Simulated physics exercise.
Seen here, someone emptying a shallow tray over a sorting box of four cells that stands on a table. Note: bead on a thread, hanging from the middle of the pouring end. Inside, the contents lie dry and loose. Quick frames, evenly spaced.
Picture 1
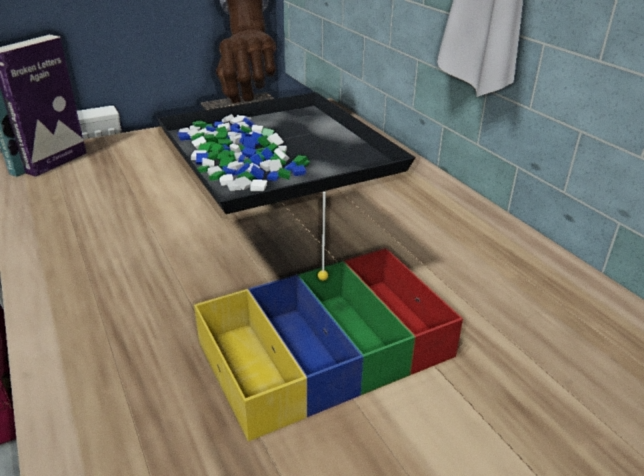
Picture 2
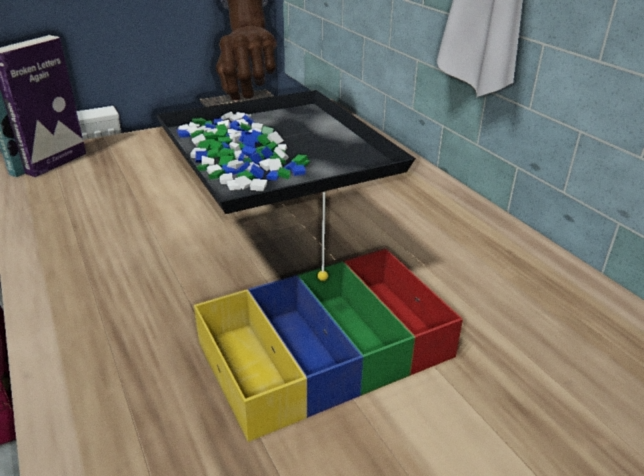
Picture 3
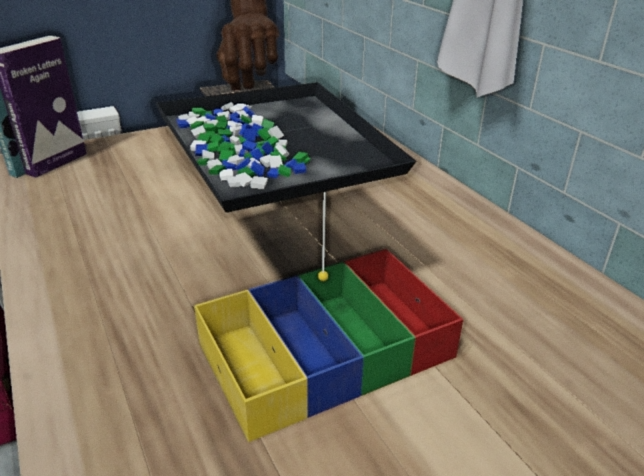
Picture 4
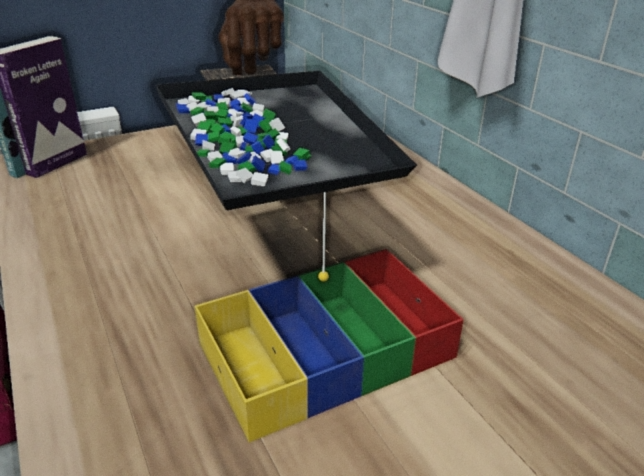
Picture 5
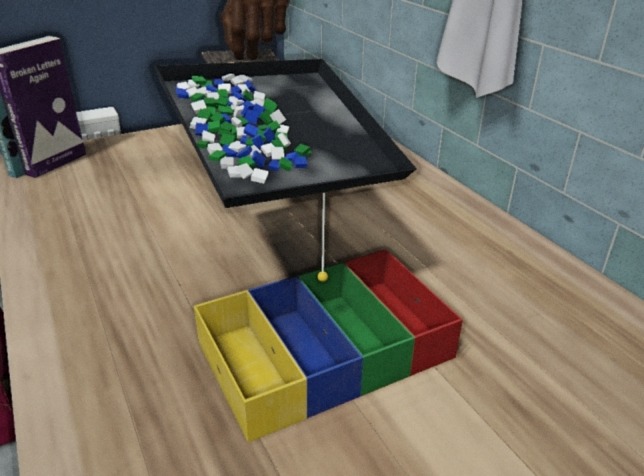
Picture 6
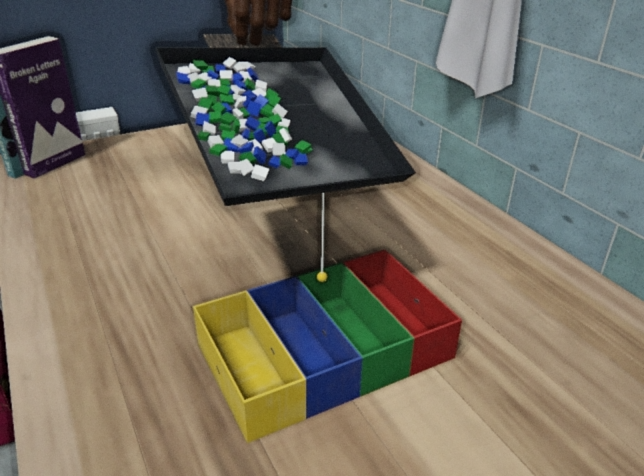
To begin with, a shallow black tray heaped with white, green and blue mosaic tiles sits level above a box of yellow, blue, green and red cells, a hand at its far end. The far end then rises steadily, tilting the tray toward its right front corner, while the tiles stay bunched on the left.
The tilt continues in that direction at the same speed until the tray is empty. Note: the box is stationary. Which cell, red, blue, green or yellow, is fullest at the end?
The red cell is fullest at the end.
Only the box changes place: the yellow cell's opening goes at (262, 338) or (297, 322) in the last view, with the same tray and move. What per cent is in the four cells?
About 100 per cent, then about 100 per cent.
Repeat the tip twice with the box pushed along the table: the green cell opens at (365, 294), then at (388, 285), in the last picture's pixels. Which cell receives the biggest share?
Result 1: That red cell; result 2: The cell in green.
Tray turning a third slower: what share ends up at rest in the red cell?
Roughly 50 percent, give or take.
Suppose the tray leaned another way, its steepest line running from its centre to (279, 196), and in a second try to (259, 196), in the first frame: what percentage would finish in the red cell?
It comes to about 0 per cent the first time and about 0 per cent the second.
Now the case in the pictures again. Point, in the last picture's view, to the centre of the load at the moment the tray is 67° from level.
I'd mark it close to (344, 182).
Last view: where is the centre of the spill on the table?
It's centred close to pixel (465, 311).
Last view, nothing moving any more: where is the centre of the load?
Around (392, 323).
Just after the last frame, tray tipped steeply; almost all on the tray; about a tenth falling or outside the box.
A moment on, tray tipped past a quarter turn; about a tenth on the tray; roughly a third in the red cell; roughly a quarter in the green cell; about a tenth in the blue cell; roughly a quarter falling or outside the box.
Further on, tray tipped past a quarter turn; roughly half in the red cell; roughly a quarter in the green cell; about a tenth in the blue cell; about a tenth falling or outside the box.
When it is over, tray tipped past a quarter turn; roughly half in the red cell; roughly a quarter in the green cell; about a tenth in the blue cell; not one in the yellow cell; about a tenth outside the box.
